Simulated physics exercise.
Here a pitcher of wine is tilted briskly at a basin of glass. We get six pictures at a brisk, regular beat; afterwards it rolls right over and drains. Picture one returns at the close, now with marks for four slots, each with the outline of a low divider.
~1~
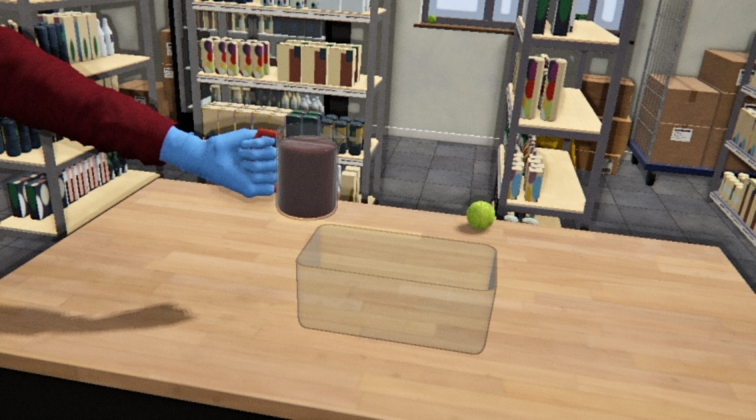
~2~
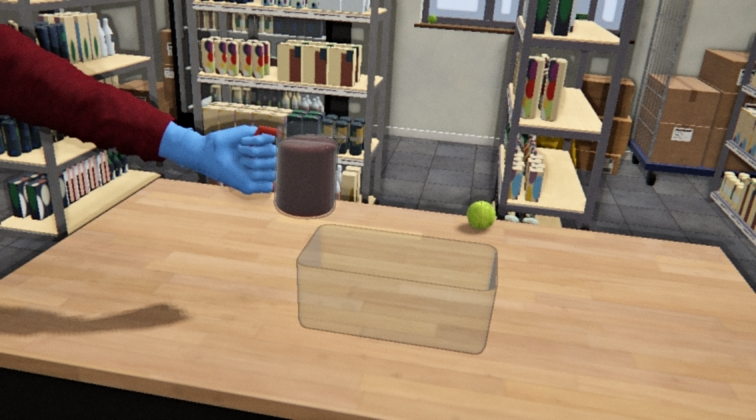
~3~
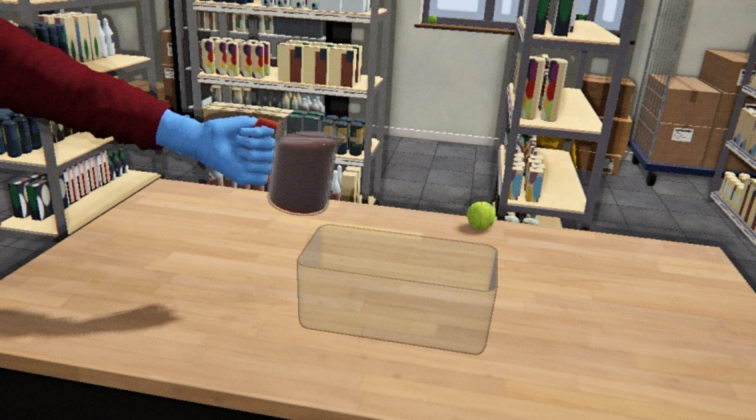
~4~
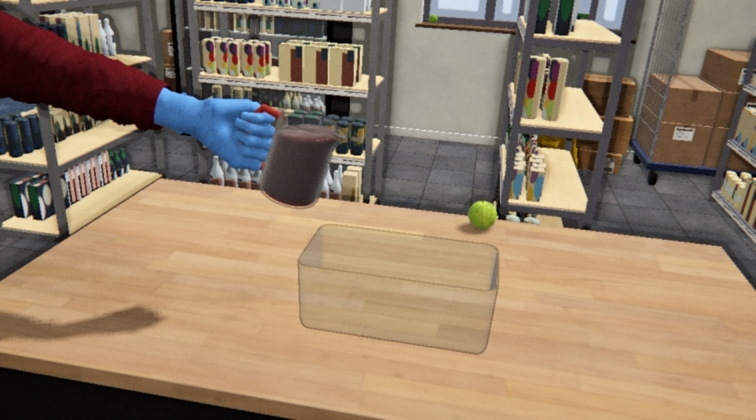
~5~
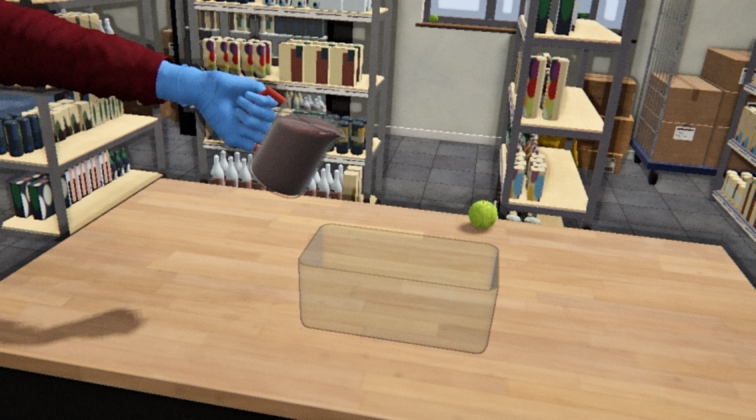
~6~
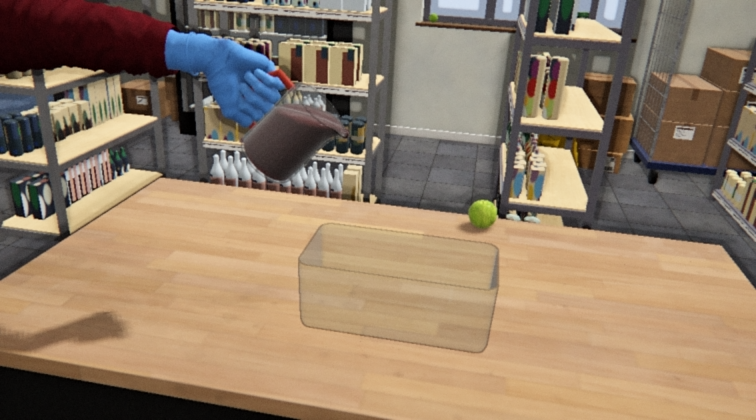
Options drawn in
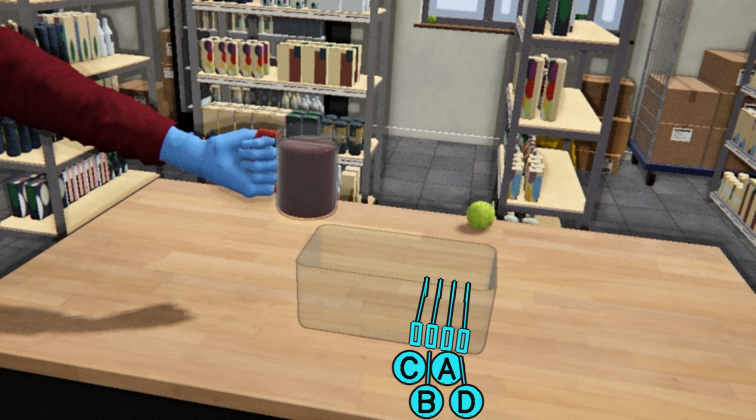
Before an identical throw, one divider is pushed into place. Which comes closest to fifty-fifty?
The answer is slot C.
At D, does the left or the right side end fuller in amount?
The left one.
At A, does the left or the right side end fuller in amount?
The left side.
In cyan, A at (445, 354); B at (429, 352); C at (414, 349); D at (460, 356).
For slot A, about 82 % ends left of the wall and 6 % right of it; 12 % is lost outside.
For slot B, about 76 % ends left of the wall and 14 % right of it; 11 % is lost outside.
For slot C, about 49 % ends left of the wall and 42 % right of it; 10 % is lost outside.
For slot D, about 79 % ends left of the wall and 8 % right of it; 13 % is lost outside.
